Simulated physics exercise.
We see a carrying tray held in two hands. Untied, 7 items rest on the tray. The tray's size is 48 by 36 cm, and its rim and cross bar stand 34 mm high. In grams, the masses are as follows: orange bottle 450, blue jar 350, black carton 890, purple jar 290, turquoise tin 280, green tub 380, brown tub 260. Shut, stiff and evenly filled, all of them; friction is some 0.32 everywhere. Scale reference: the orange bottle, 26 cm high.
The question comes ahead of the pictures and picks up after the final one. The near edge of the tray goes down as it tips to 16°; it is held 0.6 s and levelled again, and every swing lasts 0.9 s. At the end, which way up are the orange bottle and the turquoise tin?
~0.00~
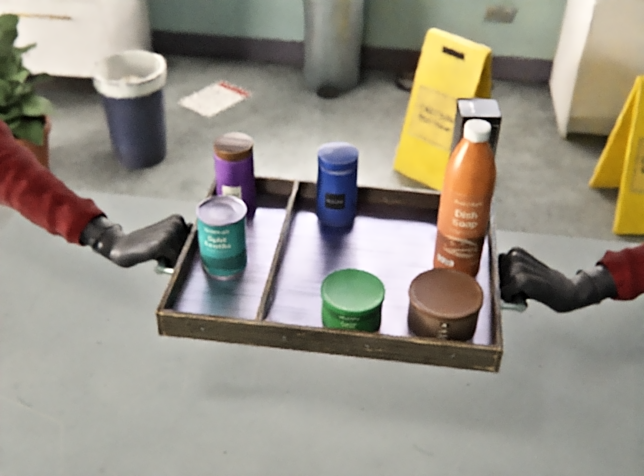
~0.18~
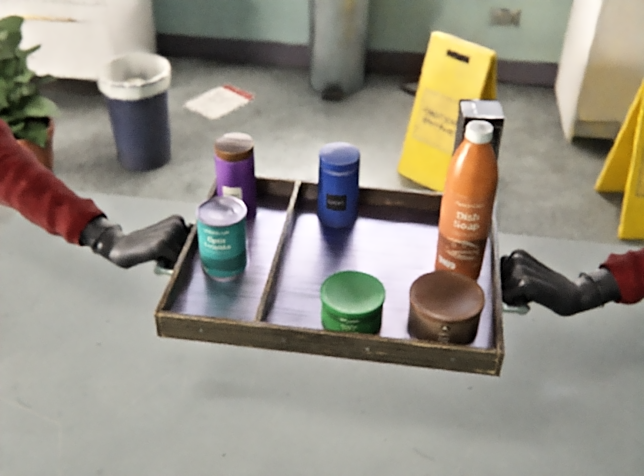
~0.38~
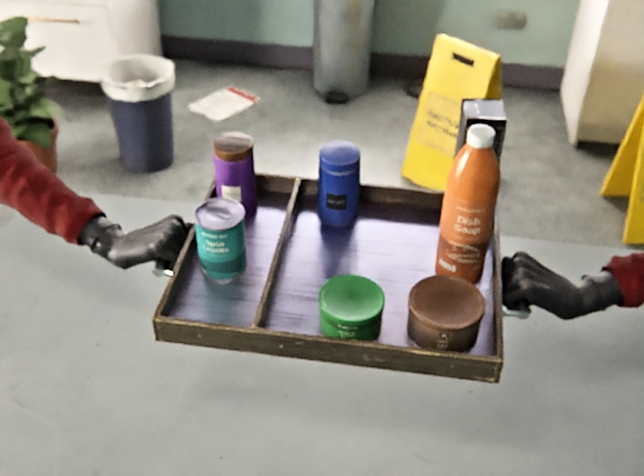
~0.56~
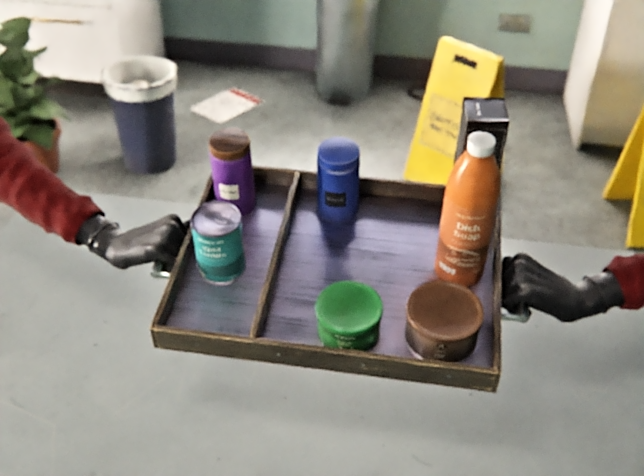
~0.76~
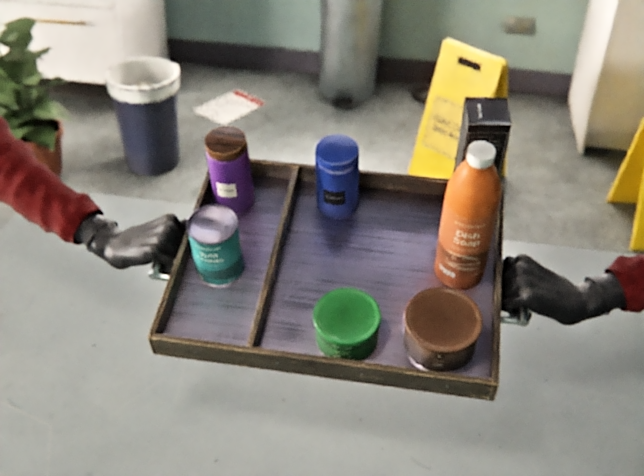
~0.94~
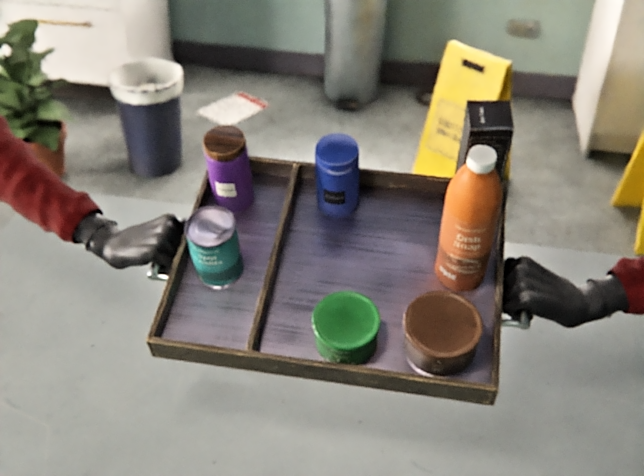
In the end I expect the orange bottle to keel over; I expect the turquoise tin to stay erect.
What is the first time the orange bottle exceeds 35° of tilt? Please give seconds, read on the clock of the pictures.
Around 1.3 seconds.
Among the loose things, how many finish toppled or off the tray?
That makes 2.
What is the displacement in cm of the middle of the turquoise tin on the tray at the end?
Some 0 cm.
After 1.34 s, tilt 16°, near edge down; orange bottle 38° off its base near (468, 271); black carton 42° off its base.
After 1.74 s, tilt 15°, near edge down; orange bottle and black carton now off the tray; brown tub moved 2 cm.
After 1.94 s, tilt 11°, near edge down; brown tub moved 2 cm.
After 2.04 s, tilt 8°, near edge down; brown tub moved 2 cm.
In the end (3.0 s), off the tray and tipped over, orange bottle and black carton; the other 5 under 5 cm from the start. In the last view, turquoise tin near (217, 238).
